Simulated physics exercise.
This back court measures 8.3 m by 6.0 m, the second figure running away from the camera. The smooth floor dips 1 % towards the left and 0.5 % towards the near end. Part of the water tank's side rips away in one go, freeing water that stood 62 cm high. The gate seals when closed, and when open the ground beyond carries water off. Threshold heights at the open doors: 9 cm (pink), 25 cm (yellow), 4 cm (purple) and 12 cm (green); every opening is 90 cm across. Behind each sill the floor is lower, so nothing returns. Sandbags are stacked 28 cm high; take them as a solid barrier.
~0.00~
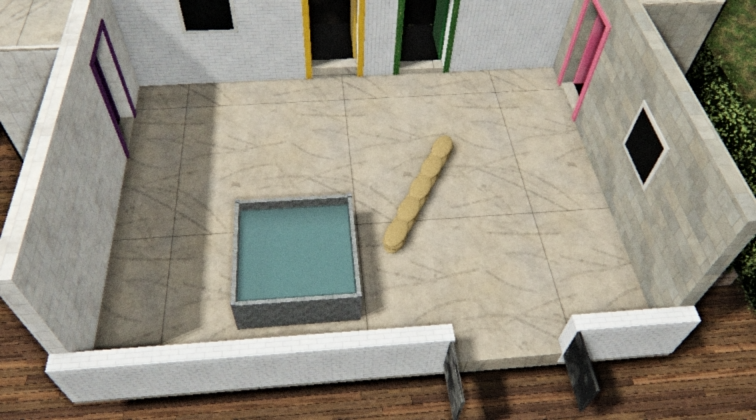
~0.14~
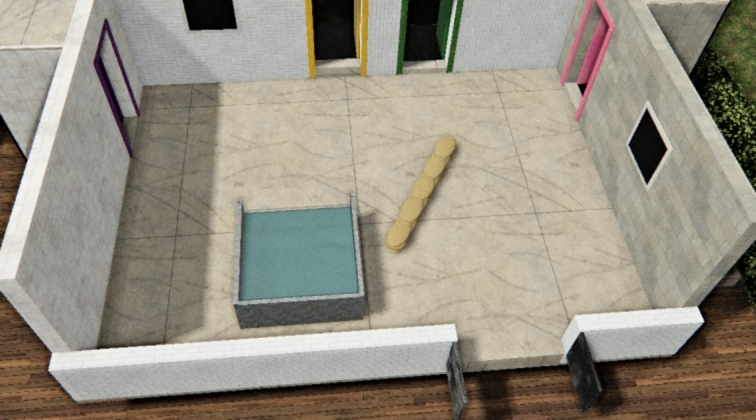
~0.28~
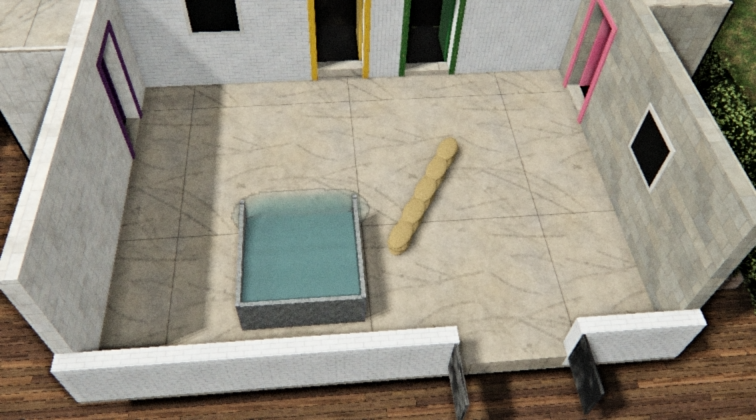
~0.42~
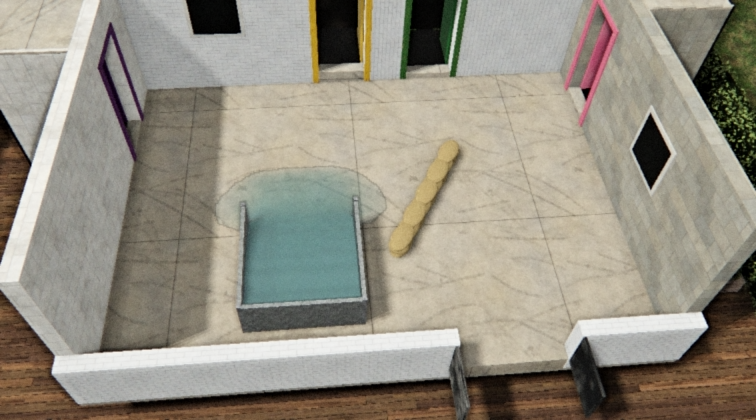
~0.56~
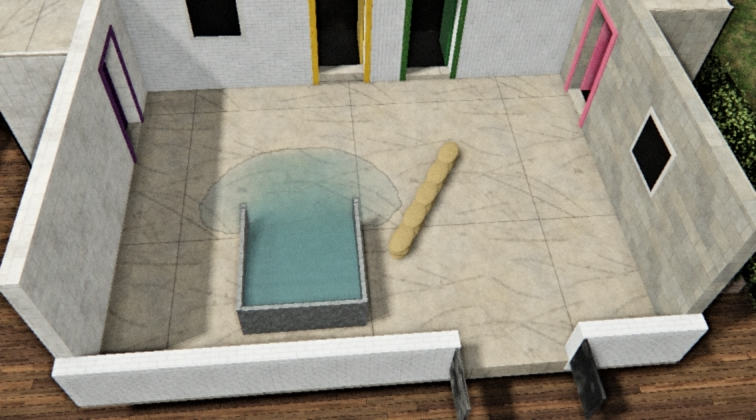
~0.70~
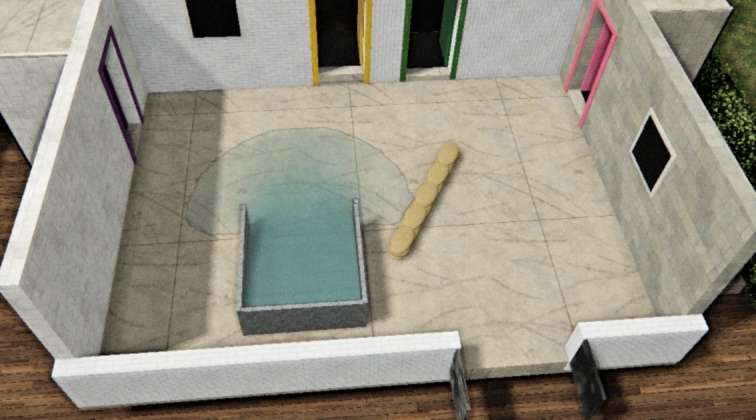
Water pours from the tank's open far side and spreads across the pale courtyard floor.
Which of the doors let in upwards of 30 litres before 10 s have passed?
Within that time: At the pink door it stays under the limit; at the yellow door it stays under the limit; at the purple door it exceeds the limit; at the green door it does not reach the limit.
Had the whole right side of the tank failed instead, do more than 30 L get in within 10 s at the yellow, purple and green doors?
Against that limit: Yellow not over, purple under, green below.
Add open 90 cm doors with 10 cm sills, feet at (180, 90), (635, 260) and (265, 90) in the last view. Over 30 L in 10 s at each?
In that order: Past it, below, past it.
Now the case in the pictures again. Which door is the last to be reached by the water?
Last comes the pink one.
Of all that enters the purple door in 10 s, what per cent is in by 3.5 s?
About 20 per cent.
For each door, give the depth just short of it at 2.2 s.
In cm: Pink 0, yellow 24, purple 8, green 11.
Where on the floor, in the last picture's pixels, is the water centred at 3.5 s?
Near (301, 144).
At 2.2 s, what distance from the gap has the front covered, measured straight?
About 4.6 m.
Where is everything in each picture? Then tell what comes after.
In the first frame, still water, 62 cm deep, in the water tank at (295, 249).
In the second frame, the front is at (357, 217), 1.0 m from the gap on the water tank's far side; 0.4 m2 of floor is under water; 62 cm left at the back of the water tank.
In the third frame, water pours out on the water tank's far side and has run 1.1 m, to (361, 202); typically 11 cm deep outside, 62 cm at the water tank's back.
In the fourth frame, the front is at (232, 193), 1.5 m from the gap on the water tank's far side; 2.8 m2 of floor is under water; 60 cm left at the back of the water tank.
In the fifth frame, water pours out on the water tank's far side and has run 1.9 m, to (261, 157); typically 7 cm deep outside, 53 cm at the water tank's back.
In the sixth frame, water pours out on the water tank's far side and has run 2.4 m, to (326, 131); typically 6 cm deep outside, 53 cm at the water tank's back.
After 1.4 s water covers 30 % of the floor and is deepest (27 cm) near (287, 88); pink door not reached, yellow door 19 cm at the sill, 0 L in, purple door not reached, green door not reached.
After 2.2 s water covers 35 % of the floor and is deepest (30 cm) near (148, 94); pink door not reached, yellow door 24 cm at the sill, 0 L in, purple door 8 cm at the sill, 0 L in, green door 11 cm at the sill, 0 L in.
After 3.5 s water covers 45 % of the floor and is deepest (25 cm) near (148, 94); pink door not reached, yellow door 14 cm at the sill, 0 L in, purple door 14 cm at the sill, 31 L in, green door 10 cm at the sill, 1 L in.
After 6.0 s water covers 70 % of the floor and is deepest (13 cm) near (96, 382); pink door 8 cm at the sill, 7 L in, yellow door 5 cm at the sill, 0 L in, purple door 10 cm at the sill, 104 L in, green door 4 cm at the sill, 1 L in.
After 10.0 s water covers 95 % of the floor and is deepest (11 cm) near (96, 382); pink door 2 cm at the sill, 7 L in, yellow door 2 cm at the sill, 0 L in, purple door 6 cm at the sill, 147 L in, green door 3 cm at the sill, 1 L in.
